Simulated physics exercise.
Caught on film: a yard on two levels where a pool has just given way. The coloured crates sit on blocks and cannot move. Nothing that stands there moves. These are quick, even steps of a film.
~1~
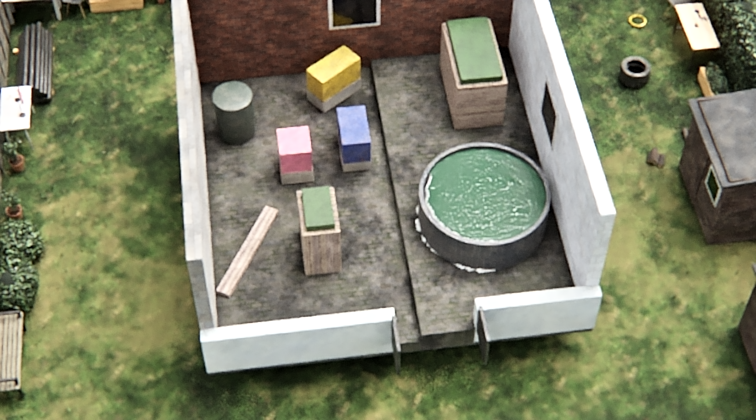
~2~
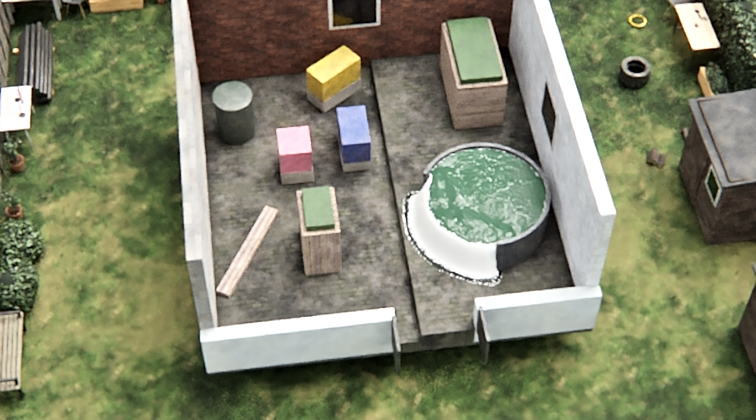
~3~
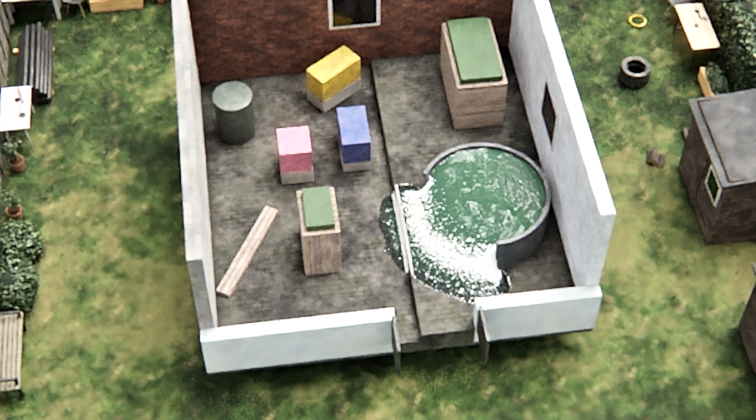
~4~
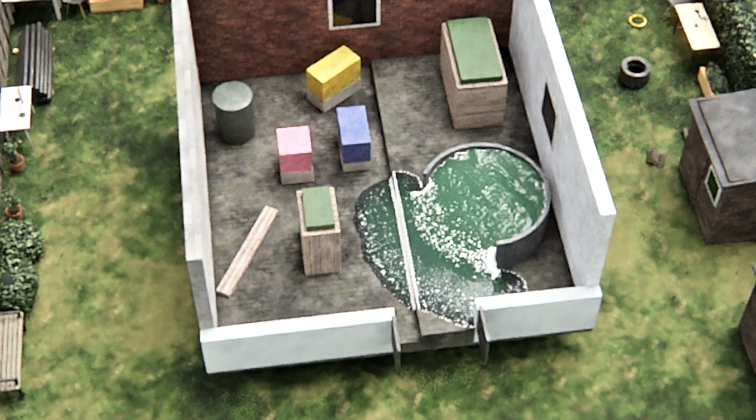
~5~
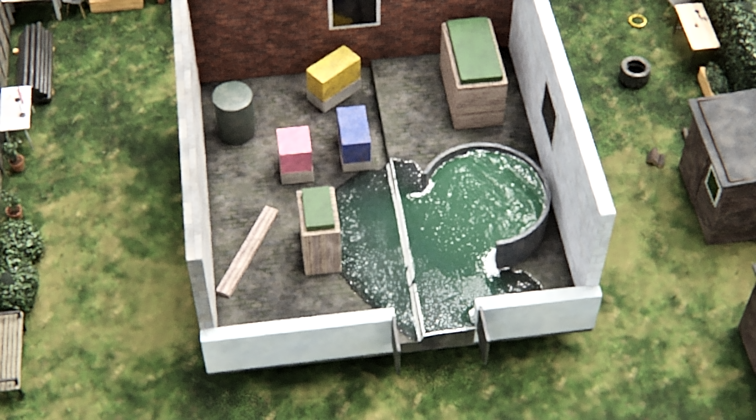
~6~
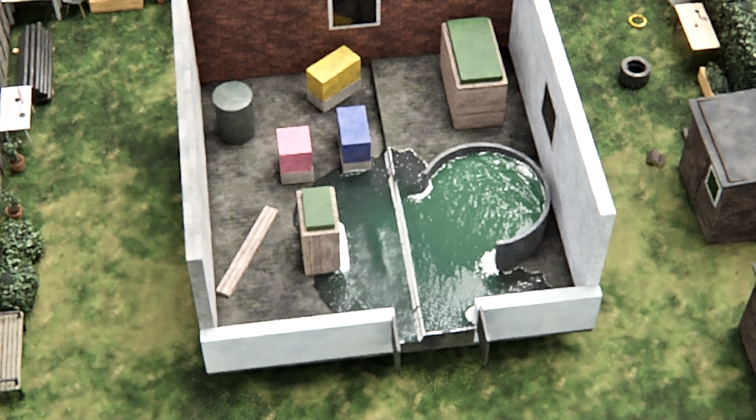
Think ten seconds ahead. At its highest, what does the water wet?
In the end: The yellow crate escapes dry; the pink crate escapes dry; the blue crate escapes dry.
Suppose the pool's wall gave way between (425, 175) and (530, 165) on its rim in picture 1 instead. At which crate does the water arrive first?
It is the blue-painted one.
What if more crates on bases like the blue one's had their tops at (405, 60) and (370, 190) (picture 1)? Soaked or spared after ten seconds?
In that order: Stays dry, takes water.
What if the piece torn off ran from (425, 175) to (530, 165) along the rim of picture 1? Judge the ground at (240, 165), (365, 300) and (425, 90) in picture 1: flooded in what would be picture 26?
In turn: Under water, dry, wet.
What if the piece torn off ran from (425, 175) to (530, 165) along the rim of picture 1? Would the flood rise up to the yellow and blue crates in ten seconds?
In short: The yellow one is topped, the blue one takes water.
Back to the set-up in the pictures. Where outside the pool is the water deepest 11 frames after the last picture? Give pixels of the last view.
Roughly at (220, 352).
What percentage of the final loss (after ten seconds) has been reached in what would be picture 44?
Near 80 in a hundred.
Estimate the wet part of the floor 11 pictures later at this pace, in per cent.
Roughly 50 per cent.
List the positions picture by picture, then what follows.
The first frame shows the pool at (484, 195) is whole and still.
In the second frame, water pours out at (436, 241) and has run to (495, 279).
In the third frame, the front is at a hidden place, out from the gap at (436, 242).
In the fourth frame, the front is at (370, 192), out from the gap at (436, 243).
In the fifth frame, water pours out at (436, 244) and has run to (370, 172).
In the sixth frame, the front is at a hidden place, out from the gap at (436, 244).
A moment on, water covers 40 % of the floor; the yellow crate not reached, the pink crate water round its plinth, the blue crate water round its plinth.
Next, water covers 50 % of the floor; the yellow crate water round its plinth, the pink crate water round its plinth, the blue crate water round its plinth.
Then, water covers 65 % of the floor; the yellow crate water round its plinth, the pink crate water round its plinth, the blue crate water round its plinth.
Later, water covers 75 % of the floor; the yellow crate water round its plinth, the pink crate water round its plinth, the blue crate water round its plinth.
In the end, water covers 75 % of the floor; the yellow crate stayed above the water, the pink crate stayed above the water, the blue crate stayed above the water.
